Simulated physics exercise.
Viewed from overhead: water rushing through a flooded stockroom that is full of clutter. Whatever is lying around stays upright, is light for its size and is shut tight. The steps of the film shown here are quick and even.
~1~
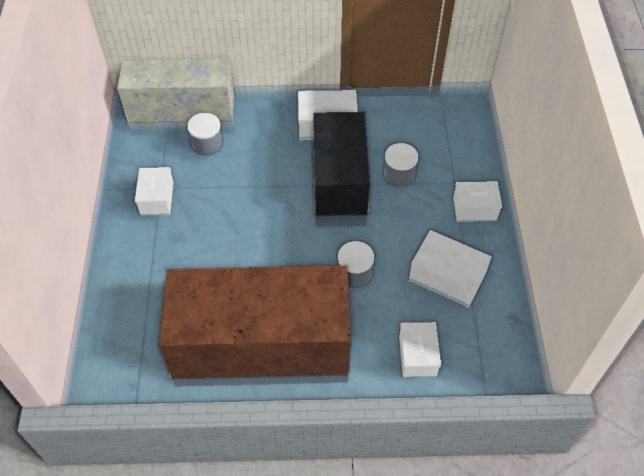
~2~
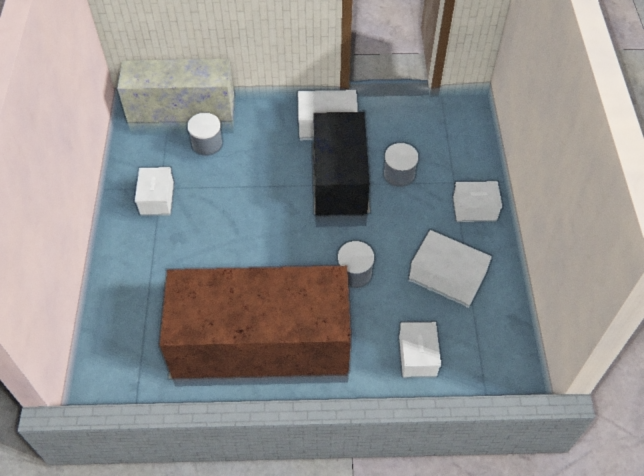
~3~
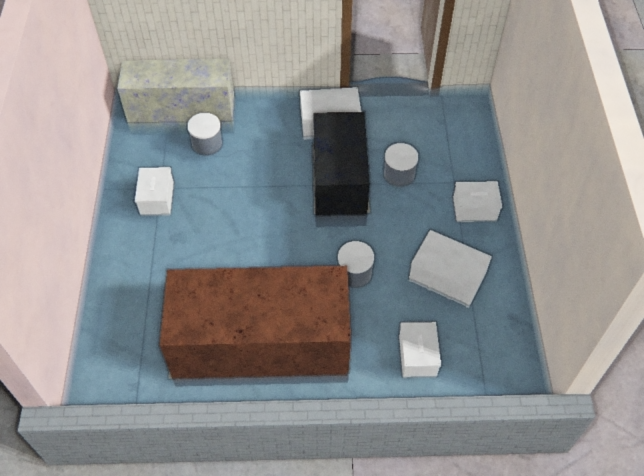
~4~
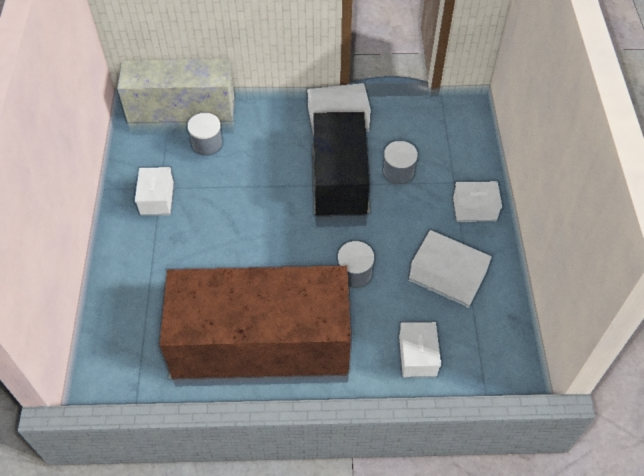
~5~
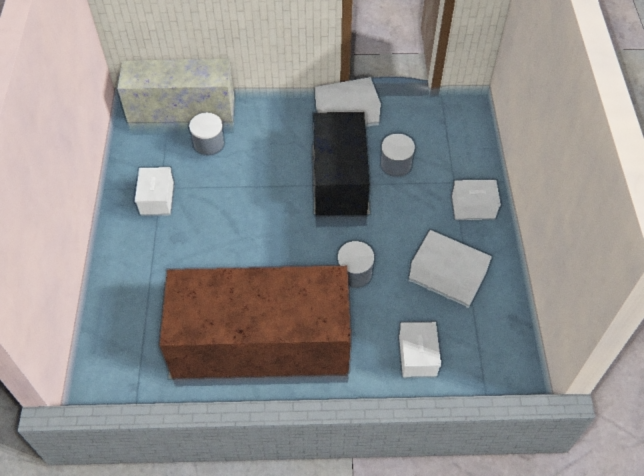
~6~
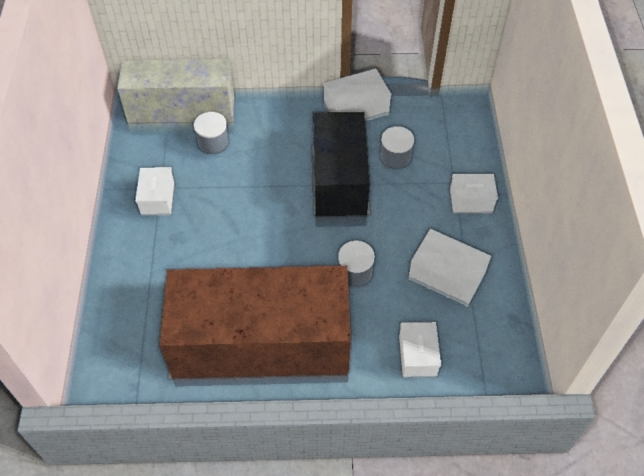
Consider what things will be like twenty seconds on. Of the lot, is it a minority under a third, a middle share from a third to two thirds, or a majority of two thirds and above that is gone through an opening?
The share is two thirds or higher.
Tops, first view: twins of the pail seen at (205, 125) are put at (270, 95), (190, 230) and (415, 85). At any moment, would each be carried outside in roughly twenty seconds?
In order: Exits; never exits; exits.
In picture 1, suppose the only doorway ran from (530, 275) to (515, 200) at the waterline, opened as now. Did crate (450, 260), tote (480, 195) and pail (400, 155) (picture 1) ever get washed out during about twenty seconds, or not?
In the order given, it's escaped, escaped, escaped.
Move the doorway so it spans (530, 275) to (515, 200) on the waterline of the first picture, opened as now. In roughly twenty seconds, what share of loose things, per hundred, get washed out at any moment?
It works out at some 80 per cent of the things.
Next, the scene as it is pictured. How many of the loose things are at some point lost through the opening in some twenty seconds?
I make it 6 of them.
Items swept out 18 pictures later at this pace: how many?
The number works out to 3.
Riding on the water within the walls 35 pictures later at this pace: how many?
2 in all.
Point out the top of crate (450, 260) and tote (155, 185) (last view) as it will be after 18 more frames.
Estimate - first: (451, 150), second: (191, 171).
A moment on, 1 of 8 are out; 7 afloat.
Next, 3 of 8 are out; 5 afloat.
Later, 6 of 8 are out; 2 afloat.
In the end, 6 of 8 are out; 2 afloat.
